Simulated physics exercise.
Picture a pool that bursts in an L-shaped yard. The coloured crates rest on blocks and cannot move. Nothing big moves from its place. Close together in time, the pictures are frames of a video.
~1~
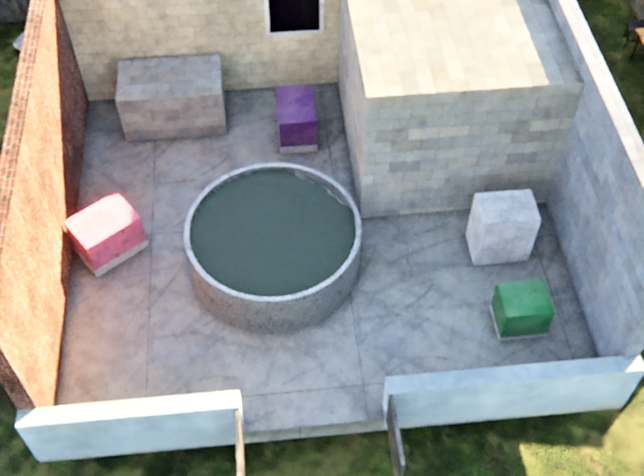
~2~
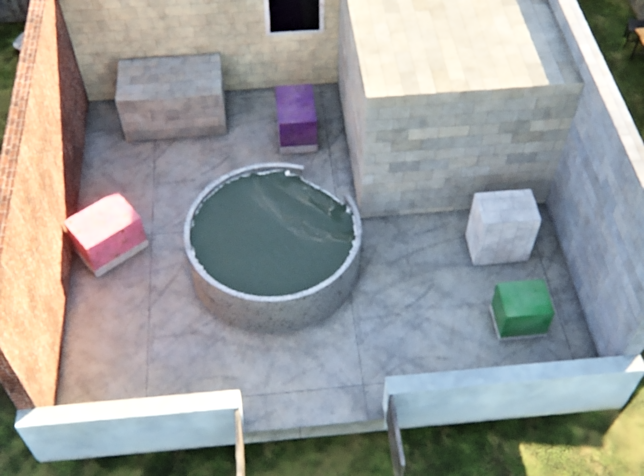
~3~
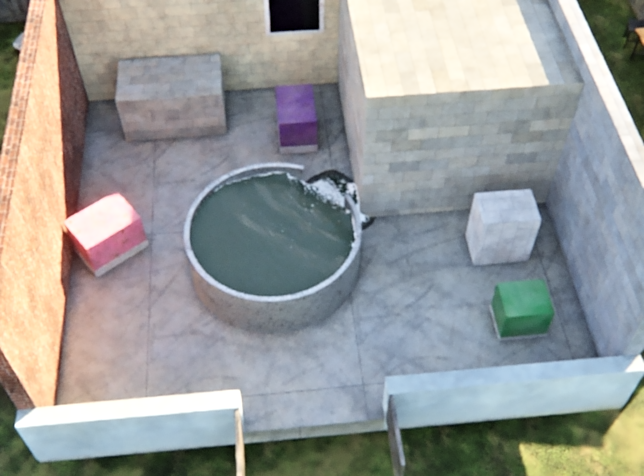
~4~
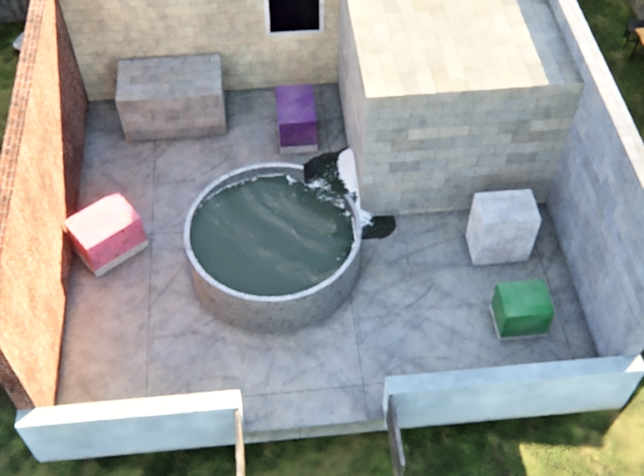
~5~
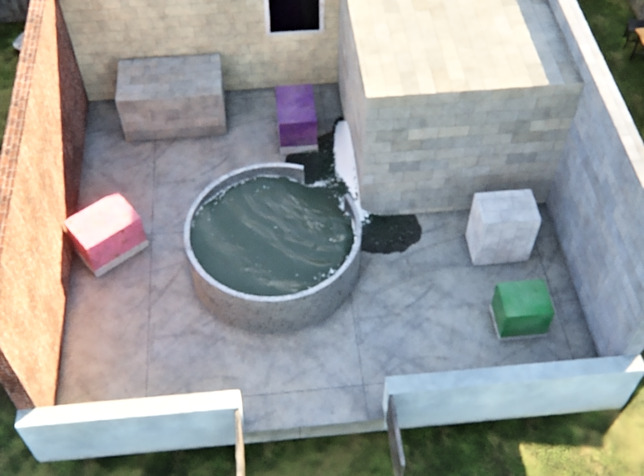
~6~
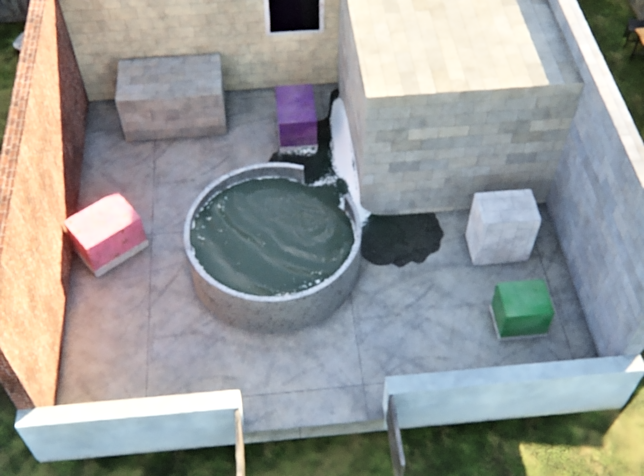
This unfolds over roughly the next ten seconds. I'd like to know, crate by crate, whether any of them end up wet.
In the end the pink crate is exposed; the green crate is exposed; the purple crate is exposed.
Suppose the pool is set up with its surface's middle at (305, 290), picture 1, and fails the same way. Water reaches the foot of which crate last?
Answer: The crate marked pink.
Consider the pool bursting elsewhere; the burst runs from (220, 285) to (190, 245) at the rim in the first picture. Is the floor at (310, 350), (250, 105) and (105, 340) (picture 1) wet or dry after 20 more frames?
Read off point by point, the answer is soaking, not soaked, soaking.
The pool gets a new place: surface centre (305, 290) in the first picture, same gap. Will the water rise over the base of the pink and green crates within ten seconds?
Briefly, pink crate stays clear, while green crate gets flooded.
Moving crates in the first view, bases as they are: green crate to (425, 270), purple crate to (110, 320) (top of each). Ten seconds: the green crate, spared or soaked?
Result - green crate is overtopped.
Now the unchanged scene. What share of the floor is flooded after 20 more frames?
About 60 in a hundred.
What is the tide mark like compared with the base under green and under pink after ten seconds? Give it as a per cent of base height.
Roughly 150 percent, then 200 percent.
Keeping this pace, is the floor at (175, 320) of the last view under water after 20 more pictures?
Answer: No flooding.
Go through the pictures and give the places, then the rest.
The first picture shows still water in the round pool at (273, 231).
In the second picture, the front is at a hidden place, out from the gap on the round pool's far side.
In the third picture, the front is at (332, 174), out from the gap on the round pool's far side.
In the fourth picture, water pours out on the round pool's far side and has run to (347, 152).
In the fifth picture, the front is at (342, 120), out from the gap on the round pool's far side.
In the sixth picture, water pours out on the round pool's far side and has run to (337, 93).
A moment on, water covers 20 % of the floor; the pink crate not reached, the green crate not reached, the purple crate water round its plinth.
Next, water covers 45 % of the floor; the pink crate not reached, the green crate water round its plinth, the purple crate water round its plinth.
Then, water covers 60 % of the floor; the pink crate water round its plinth, the green crate water round its plinth, the purple crate water round its plinth.
Later, water covers 95 % of the floor; the pink crate water round its plinth, the green crate water round its plinth, the purple crate water round its plinth.
In the end, water covers 100 % of the floor; the pink crate was topped, the green crate was topped, the purple crate was topped.
